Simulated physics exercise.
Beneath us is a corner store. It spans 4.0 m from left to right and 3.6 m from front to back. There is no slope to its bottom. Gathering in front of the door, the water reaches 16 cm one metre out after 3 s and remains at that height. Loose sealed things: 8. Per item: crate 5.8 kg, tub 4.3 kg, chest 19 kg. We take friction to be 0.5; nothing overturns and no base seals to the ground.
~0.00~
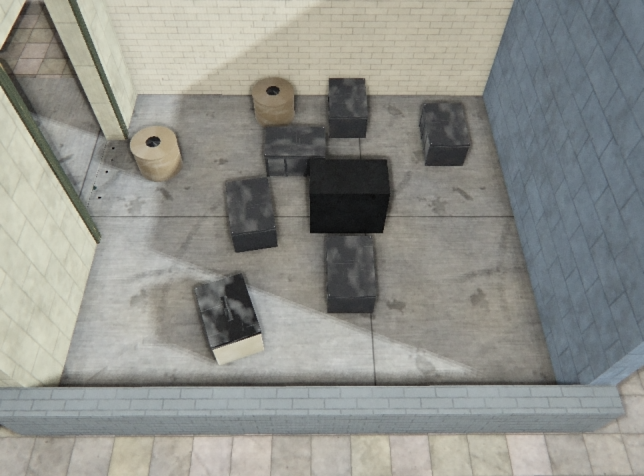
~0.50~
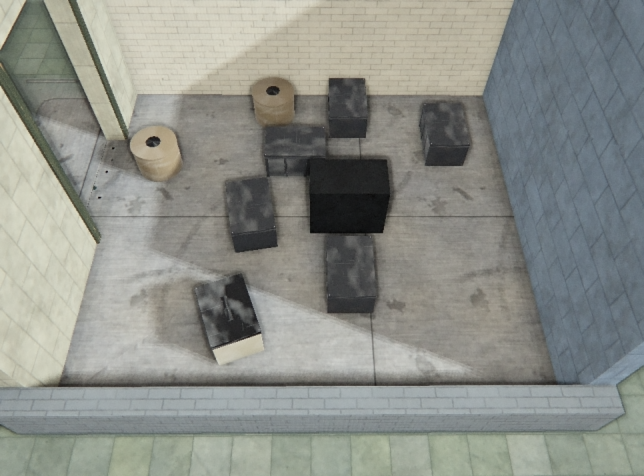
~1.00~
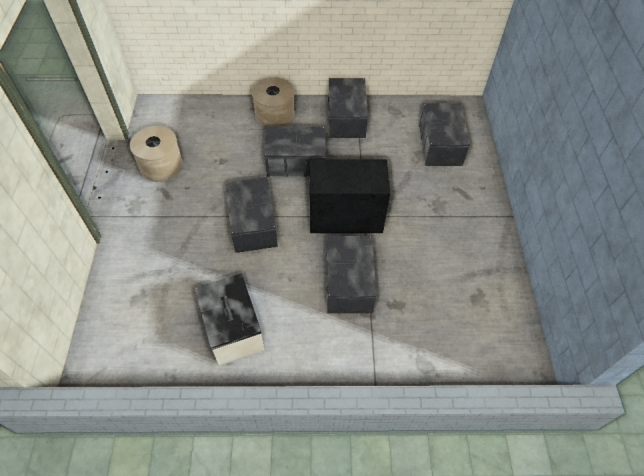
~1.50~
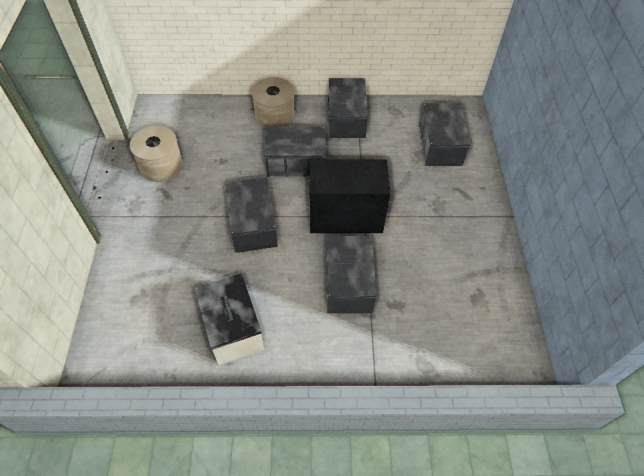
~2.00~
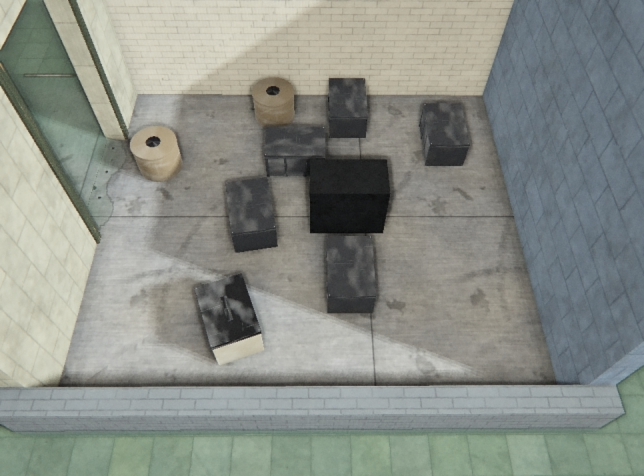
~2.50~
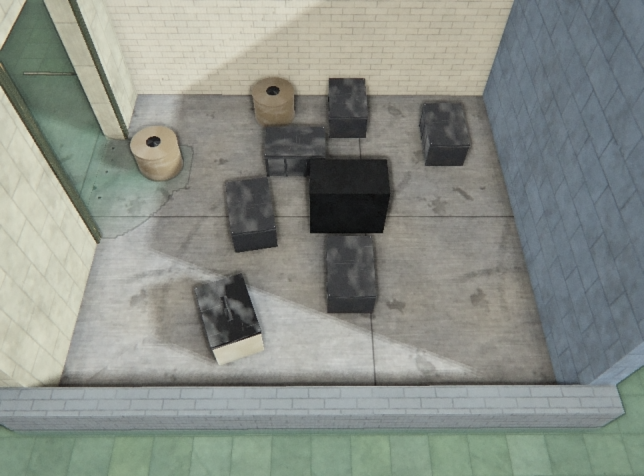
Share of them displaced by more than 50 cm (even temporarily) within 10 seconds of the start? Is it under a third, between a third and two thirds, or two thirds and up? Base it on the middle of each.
The highest of three bands.
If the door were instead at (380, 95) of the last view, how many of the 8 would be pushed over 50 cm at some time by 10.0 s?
Result: 5 of them.
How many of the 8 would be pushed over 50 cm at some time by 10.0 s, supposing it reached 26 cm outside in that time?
You'd get 7 in that case.
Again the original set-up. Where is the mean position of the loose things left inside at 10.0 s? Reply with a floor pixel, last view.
The centre sits near (418, 226).
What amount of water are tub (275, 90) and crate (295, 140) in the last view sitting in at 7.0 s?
Some 7 cm at the first, some 5 cm at the second.
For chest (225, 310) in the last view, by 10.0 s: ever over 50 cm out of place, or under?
Within.
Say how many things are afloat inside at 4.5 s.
The number is 1.
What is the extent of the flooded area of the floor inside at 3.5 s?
About 2.5 m2 is covered.
After 3.5 s 1 of 8 are over 50 cm from their spots; 0 afloat.
After 4.5 s 1 of 8 are over 50 cm from their spots; 1 afloat.
After 7.0 s 6 of 8 are over 50 cm from their spots; 6 afloat.
After 10.0 s 7 of 8 are over 50 cm from their spots, and 7 have been at some point; 7 afloat.
